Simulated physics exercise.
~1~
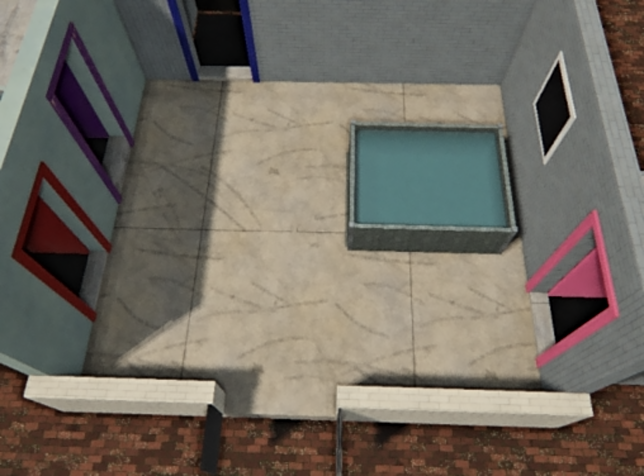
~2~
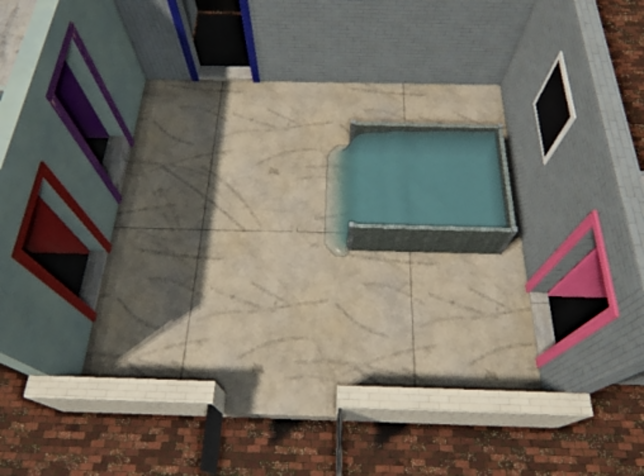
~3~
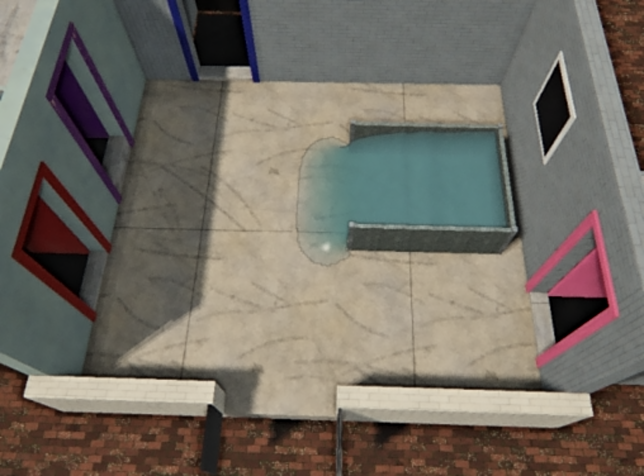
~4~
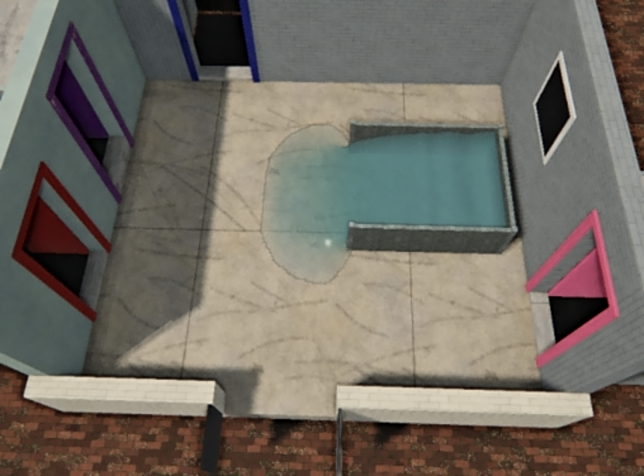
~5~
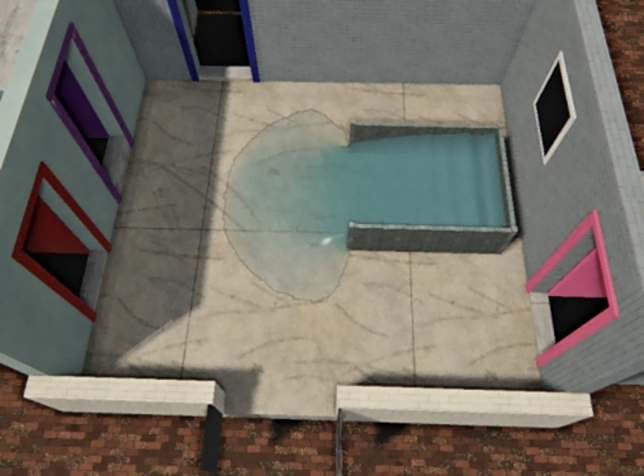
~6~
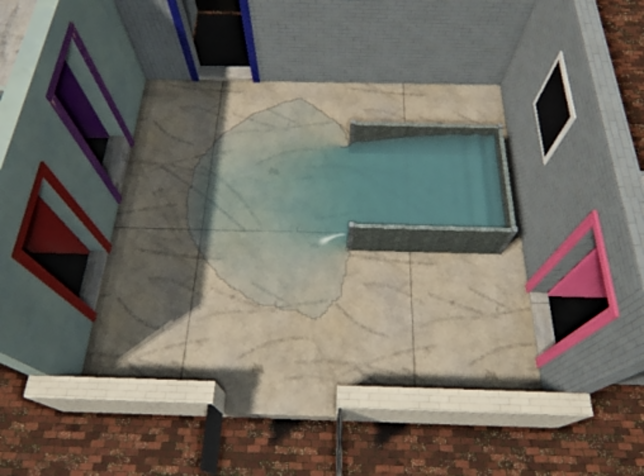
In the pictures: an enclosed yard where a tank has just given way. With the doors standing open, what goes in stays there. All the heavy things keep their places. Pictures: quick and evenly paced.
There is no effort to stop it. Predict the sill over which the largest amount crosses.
I would say the red sill.
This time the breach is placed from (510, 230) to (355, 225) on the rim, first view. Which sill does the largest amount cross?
It's the door marked pink, I reckon.
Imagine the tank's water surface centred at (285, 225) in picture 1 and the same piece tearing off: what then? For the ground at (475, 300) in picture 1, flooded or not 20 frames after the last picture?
Looks like it'd be unwetted there.
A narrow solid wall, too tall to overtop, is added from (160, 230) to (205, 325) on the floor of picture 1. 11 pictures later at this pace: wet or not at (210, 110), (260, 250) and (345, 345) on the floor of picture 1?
Lab note - three points, in order: Flooding; flooding; no flooding.
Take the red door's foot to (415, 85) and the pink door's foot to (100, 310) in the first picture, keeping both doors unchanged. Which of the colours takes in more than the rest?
Looks like it's the one in pink.
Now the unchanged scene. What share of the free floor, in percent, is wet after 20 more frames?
Roughly 55 %.
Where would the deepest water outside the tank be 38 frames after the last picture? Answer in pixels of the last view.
Estimated pixel: (80, 388).
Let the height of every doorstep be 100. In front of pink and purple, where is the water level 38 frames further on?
Near 0 per cent and 30 per cent, respectively.
A moment on, water covers 50 % of the floor; blue door wet at the sill, nothing in, red door wet at the sill, nothing in, pink door not reached, purple door wet at the sill, nothing in.
Next, water covers 55 % of the floor; blue door wet at the sill, nothing in, red door some in, pink door not reached, purple door wet at the sill, nothing in.
Then, water covers 55 % of the floor; blue door some in, red door a lot in, pink door not reached, purple door wet at the sill, nothing in.
Later, water covers 90 % of the floor; blue door some in, red door a lot in, pink door not reached, purple door wet at the sill, nothing in.
In the end, water covers 100 % of the floor; blue door some in, red door a lot in, pink door some in, purple door wet at the sill, nothing in; the red door has let in the most.
